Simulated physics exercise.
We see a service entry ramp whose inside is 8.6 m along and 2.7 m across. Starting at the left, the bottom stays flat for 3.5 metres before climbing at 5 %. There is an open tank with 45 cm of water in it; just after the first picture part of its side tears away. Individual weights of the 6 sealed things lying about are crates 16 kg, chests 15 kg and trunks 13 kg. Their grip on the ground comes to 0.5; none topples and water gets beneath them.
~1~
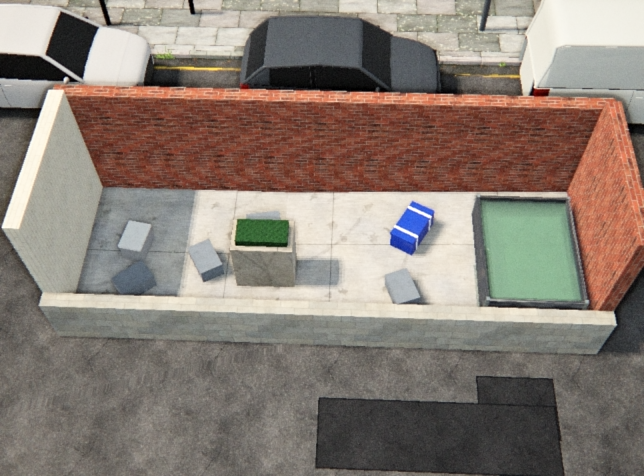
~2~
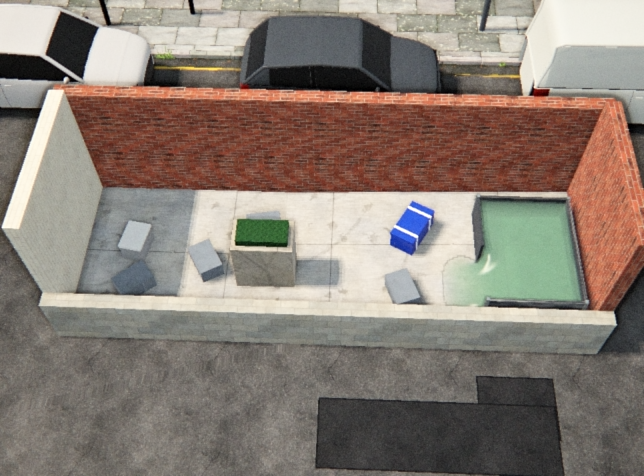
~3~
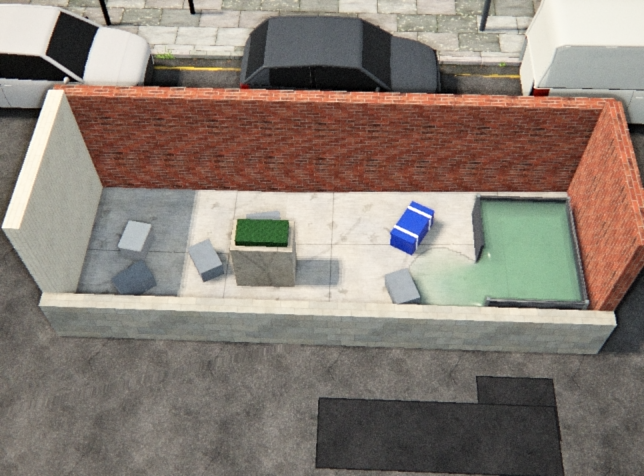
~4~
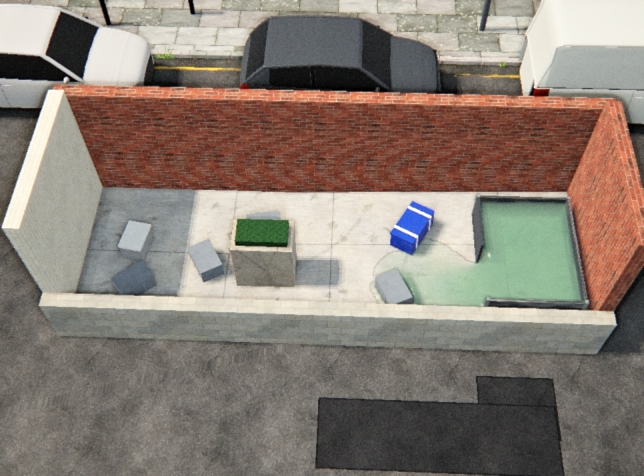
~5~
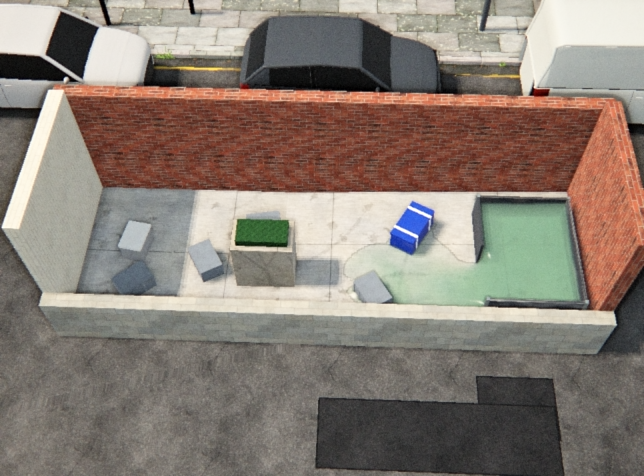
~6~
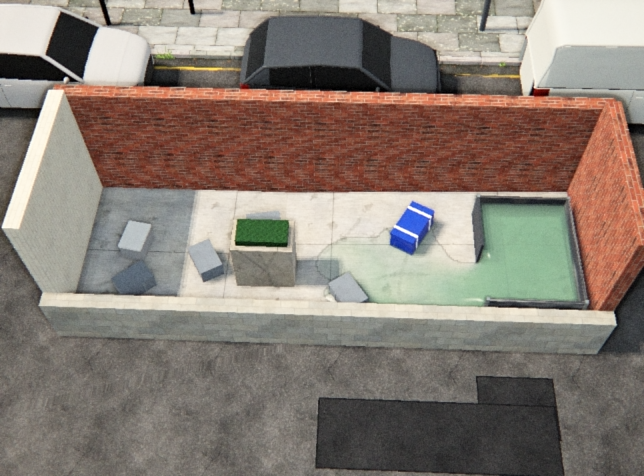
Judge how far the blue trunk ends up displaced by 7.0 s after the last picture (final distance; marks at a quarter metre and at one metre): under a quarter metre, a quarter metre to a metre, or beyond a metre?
My guess is it stays about where it was.
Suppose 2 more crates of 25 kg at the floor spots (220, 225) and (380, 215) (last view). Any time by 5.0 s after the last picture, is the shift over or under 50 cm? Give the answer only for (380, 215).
Note: Displacement remains within threshold.
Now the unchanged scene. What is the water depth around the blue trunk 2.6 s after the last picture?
Around 2 cm.
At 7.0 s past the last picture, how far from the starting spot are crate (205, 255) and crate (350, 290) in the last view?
First one 60 cm, second one 150 cm.
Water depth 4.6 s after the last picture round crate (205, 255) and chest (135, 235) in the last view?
Depths: Near 4 cm, then near 13 cm.
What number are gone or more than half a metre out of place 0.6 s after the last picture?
1.
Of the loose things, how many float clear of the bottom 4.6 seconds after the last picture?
I'd say 3 of them.
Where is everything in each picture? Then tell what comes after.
In the first picture, the blue trunk at (414, 222) rests on the ground; 3.0 m2 under water; 0 of 6 have shifted.
In the second picture, the blue trunk at (414, 222) rests on the ground; 3.7 m2 under water; 0 of 6 have shifted.
In the third picture, the blue trunk at (414, 222) rests on the ground; water covers 4.5 m2; 0 of 6 have shifted.
In the fourth picture, the blue trunk at (414, 222), on the bottom; water covers 5.1 m2; 1 of 6 have shifted.
In the fifth picture, the blue trunk at (414, 222) rests on the ground; 6.0 m2 under water; 1 of 6 have shifted.
In the sixth picture, the blue trunk at (414, 222), on the bottom; water covers 7.0 m2; 1 of 6 have shifted.
Then, 0.6 s after the last picture the blue trunk is near (414, 222), 0.0 m from its start, aground; 1 afloat.
Then, 2.6 s after the last picture the blue trunk is near (412, 221), 0.0 m from its start, aground; 0 afloat.
Then, 4.6 s after the last picture the blue trunk is near (411, 220), 0.1 m from its start, aground; 3 afloat.
Then, 7.0 s after the last picture the blue trunk is near (411, 220), 0.1 m from its start, aground; 3 afloat.
